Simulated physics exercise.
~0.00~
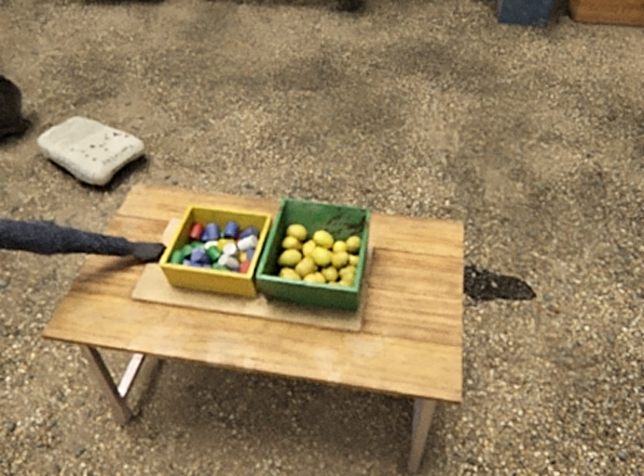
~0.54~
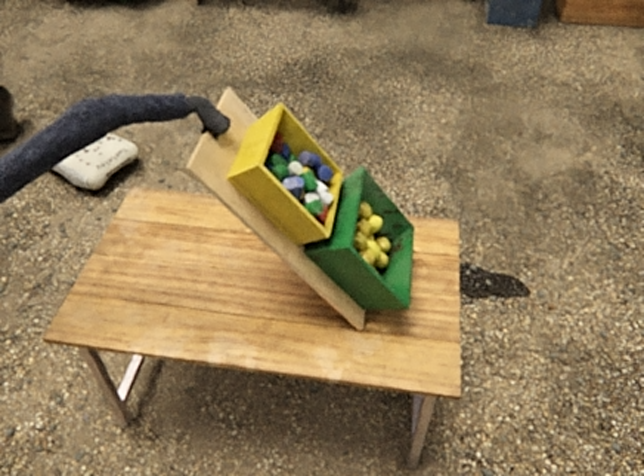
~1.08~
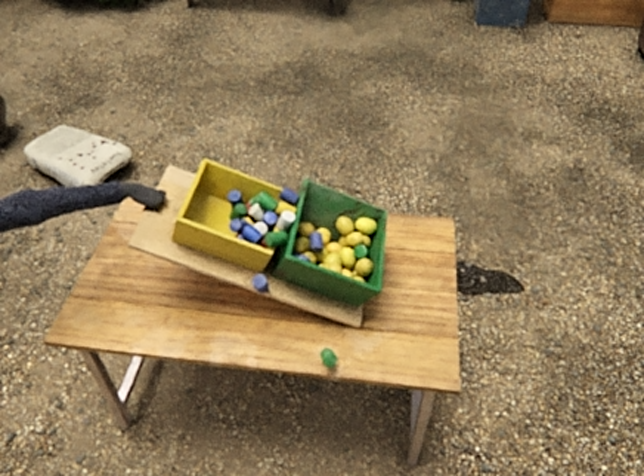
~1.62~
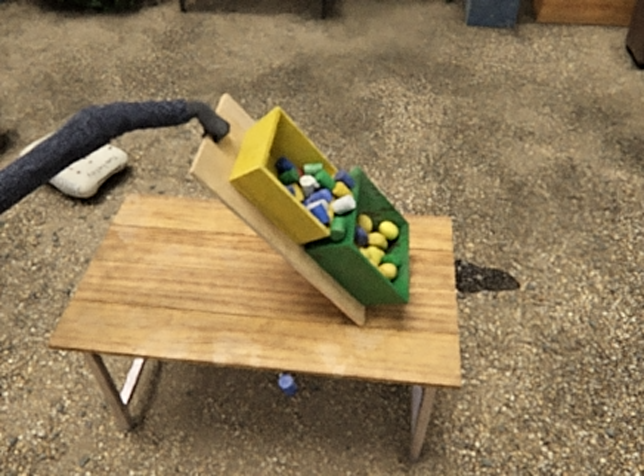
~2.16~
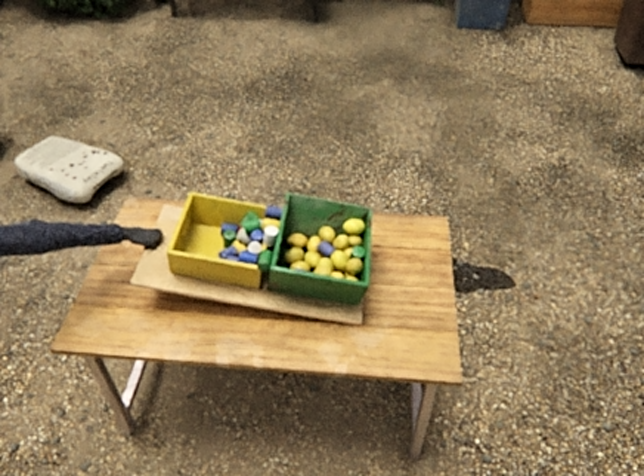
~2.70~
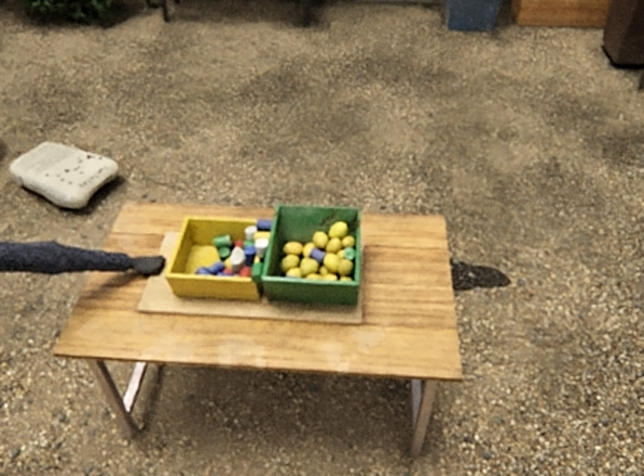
At first, a yellow tote of small colourful pieces and a green tote of yellow, rounded pieces sit side by side on a board lying flat on a wooden table. A dark, flexible arm lifts the board's left end, tipping both totes steeply to the right. The arm lowers the board partway, and some colourful pieces are now in the green tote while a couple have spilled outside. It raises the board steeply again, and a blue piece appears below the table's front edge. Finally the arm lowers the board flat, leaving the yellow tote partly emptied and the green one still full.
